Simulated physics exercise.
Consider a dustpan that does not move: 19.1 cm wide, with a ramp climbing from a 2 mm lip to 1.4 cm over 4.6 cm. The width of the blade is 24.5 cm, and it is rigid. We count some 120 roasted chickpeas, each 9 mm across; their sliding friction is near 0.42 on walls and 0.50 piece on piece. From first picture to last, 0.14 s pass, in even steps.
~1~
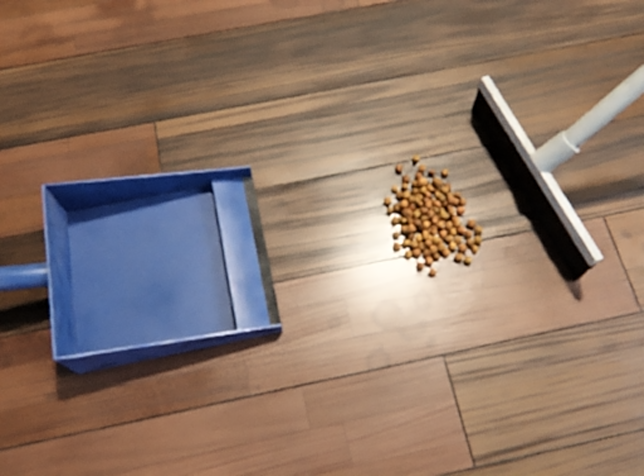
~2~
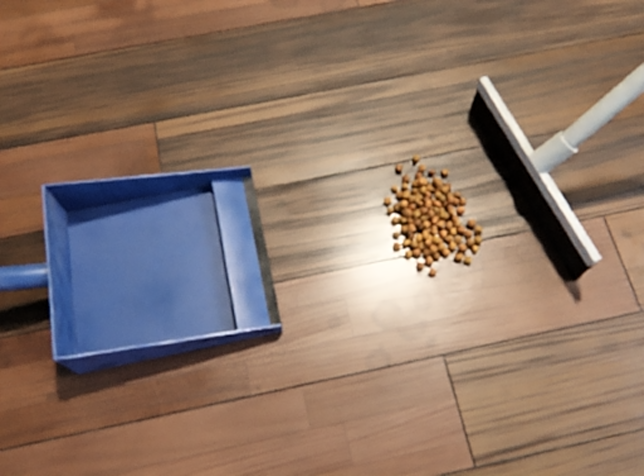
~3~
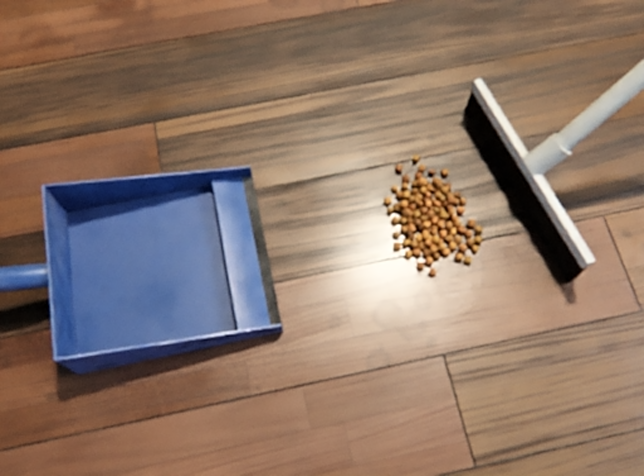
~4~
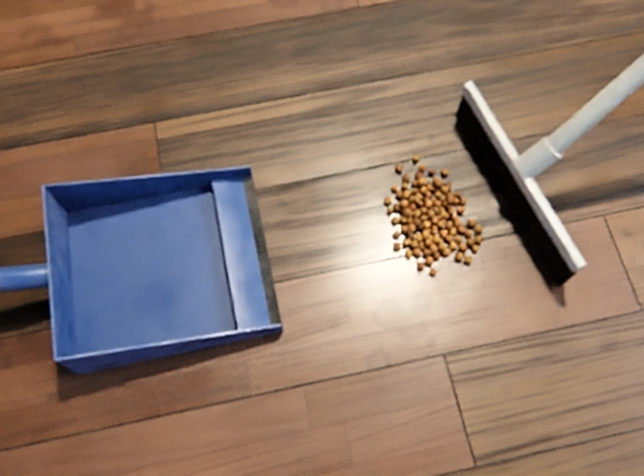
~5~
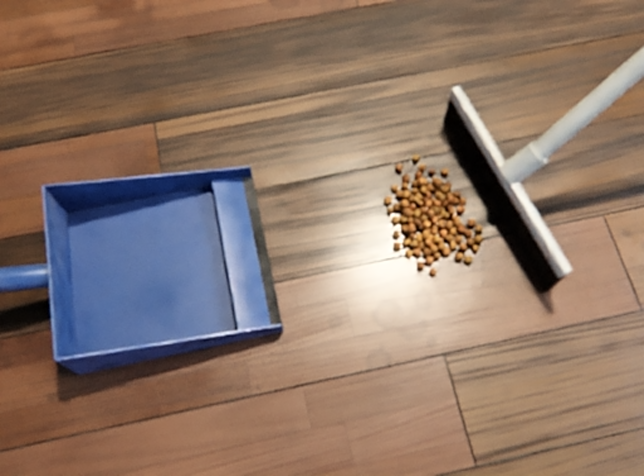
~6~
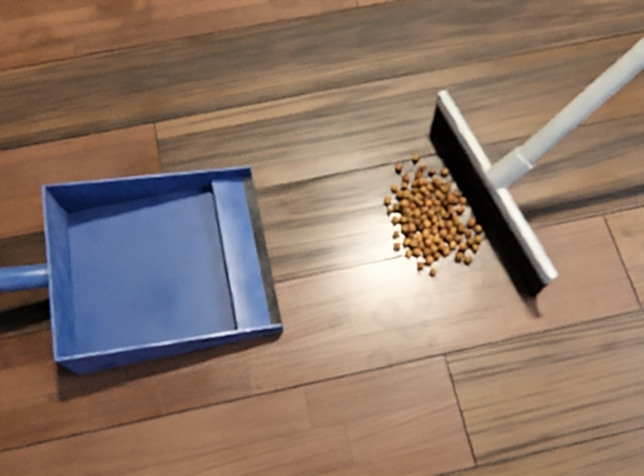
The video shows a blue dustpan resting on a wooden floor beside a loose pile of small round tan pieces, while a broom with black bristles slides left from the right until it reaches the pile's edge.
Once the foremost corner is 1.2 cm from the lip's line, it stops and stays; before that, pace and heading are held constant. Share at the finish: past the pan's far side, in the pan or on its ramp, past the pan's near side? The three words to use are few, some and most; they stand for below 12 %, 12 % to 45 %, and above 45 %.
Past the pan's far side: Few, in the pan or on its ramp: Some, past the pan's near side: Some.
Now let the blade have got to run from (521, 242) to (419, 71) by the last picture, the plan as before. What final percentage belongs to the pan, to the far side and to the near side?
You'd see pan at 5, far at 15 and near at 5.
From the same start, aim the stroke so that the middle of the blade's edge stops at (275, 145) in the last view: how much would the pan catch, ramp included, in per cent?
That comes to near 0 percent.
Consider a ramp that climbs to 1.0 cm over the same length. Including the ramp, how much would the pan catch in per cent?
That would give something like 20 per cent.
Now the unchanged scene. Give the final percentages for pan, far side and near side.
Far: 0; pan: 15; near: 15 (percent).
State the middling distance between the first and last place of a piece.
Somewhere around 20 centimetres.
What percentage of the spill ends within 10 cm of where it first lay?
0 percent, roughly.
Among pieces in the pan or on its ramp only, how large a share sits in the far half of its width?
Roughly 30 in a hundred.
Then, 0.18 s after the last picture, middle of the blade 14 cm from the lip; 0 % over the lip, far side 0 %, near side 5 %.
Then, 0.30 s after the last picture, middle of the blade 7 cm from the lip; 0 % over the lip, far side 0 %, near side 10 %.
Then, 0.55 s after the last picture, middle of the blade 4 cm from the lip; 20 % over the lip, far side 0 %, near side 15 %.
In the end, far side 0 %, pan 15 %, near side 15 %, in front of the lip or behind the blade 65 %.
